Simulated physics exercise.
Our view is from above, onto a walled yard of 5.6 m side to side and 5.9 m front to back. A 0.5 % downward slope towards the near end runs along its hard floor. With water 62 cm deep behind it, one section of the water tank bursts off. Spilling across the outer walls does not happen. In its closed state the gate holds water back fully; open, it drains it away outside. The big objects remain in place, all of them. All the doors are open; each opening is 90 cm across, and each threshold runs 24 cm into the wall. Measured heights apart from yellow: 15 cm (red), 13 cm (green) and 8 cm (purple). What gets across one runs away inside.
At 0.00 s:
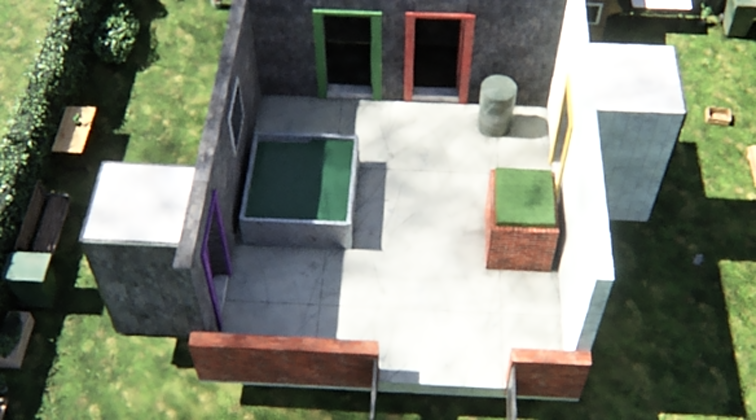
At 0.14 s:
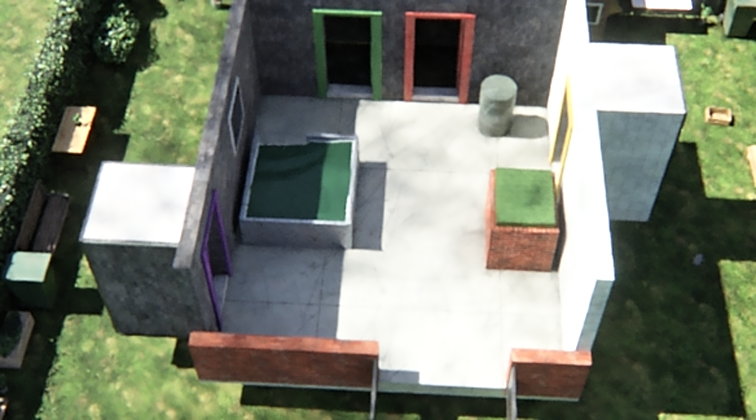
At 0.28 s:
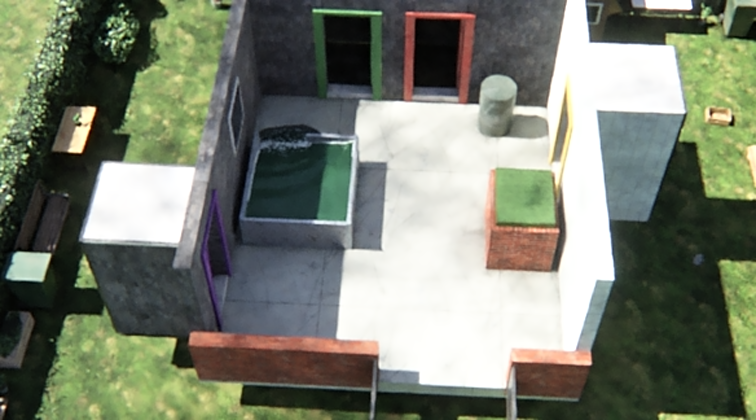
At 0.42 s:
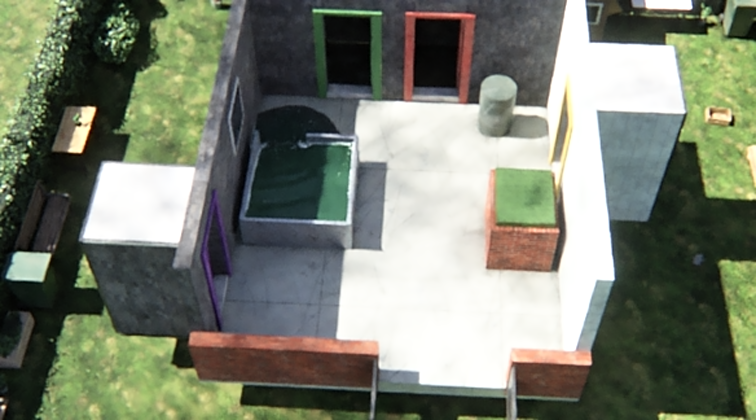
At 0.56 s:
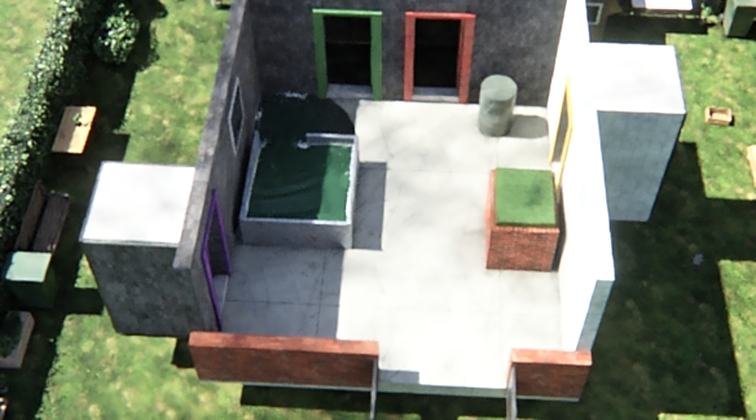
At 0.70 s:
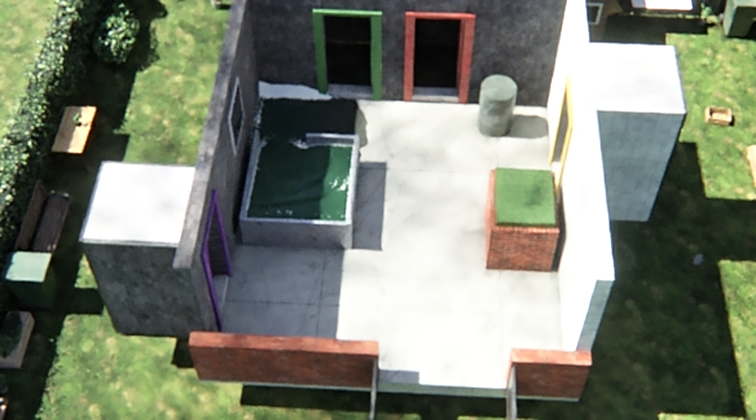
Dark green water pours from the far side of a tank and spreads across the pale floor.
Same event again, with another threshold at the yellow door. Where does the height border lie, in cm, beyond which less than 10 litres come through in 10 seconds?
It lies at roughly 17 cm.
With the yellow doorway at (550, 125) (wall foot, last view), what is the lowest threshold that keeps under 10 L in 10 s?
About 14.0 cm.
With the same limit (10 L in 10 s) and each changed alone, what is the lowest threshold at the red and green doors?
Close to 7.0 cm (red) and close to 19 cm (green).
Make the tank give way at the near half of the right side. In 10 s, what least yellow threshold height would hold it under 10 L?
About 10.0 cm.
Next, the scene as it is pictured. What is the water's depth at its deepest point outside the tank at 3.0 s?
Around 28 centimetres.
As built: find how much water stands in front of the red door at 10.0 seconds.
Roughly 9.5 cm deep.
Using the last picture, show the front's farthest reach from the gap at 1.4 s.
(418, 106).
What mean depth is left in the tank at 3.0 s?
Average depth: Approx. 29 cm.
After 1.4 s water covers 10 % of the floor, deepest (51 cm) near (270, 100); it has not reached the yellow door.
After 3.0 s water covers 40 % of the floor, deepest (28 cm) near (267, 120); it has not reached the yellow door.
After 10.0 s water covers 90 % of the floor, deepest (10 cm) near (542, 167); 9 cm at the yellow door, 80 litres in over its 11 cm threshold.
At the yellow door as built, the water arrived by 3.1 s and peaked near 19 cm at 4.6 s.
With a threshold of 15.5 cm, 18 litres would have come in within the 10 s; with 20.5 cm, 2 litres. So under 10 litres takes about 17 cm.
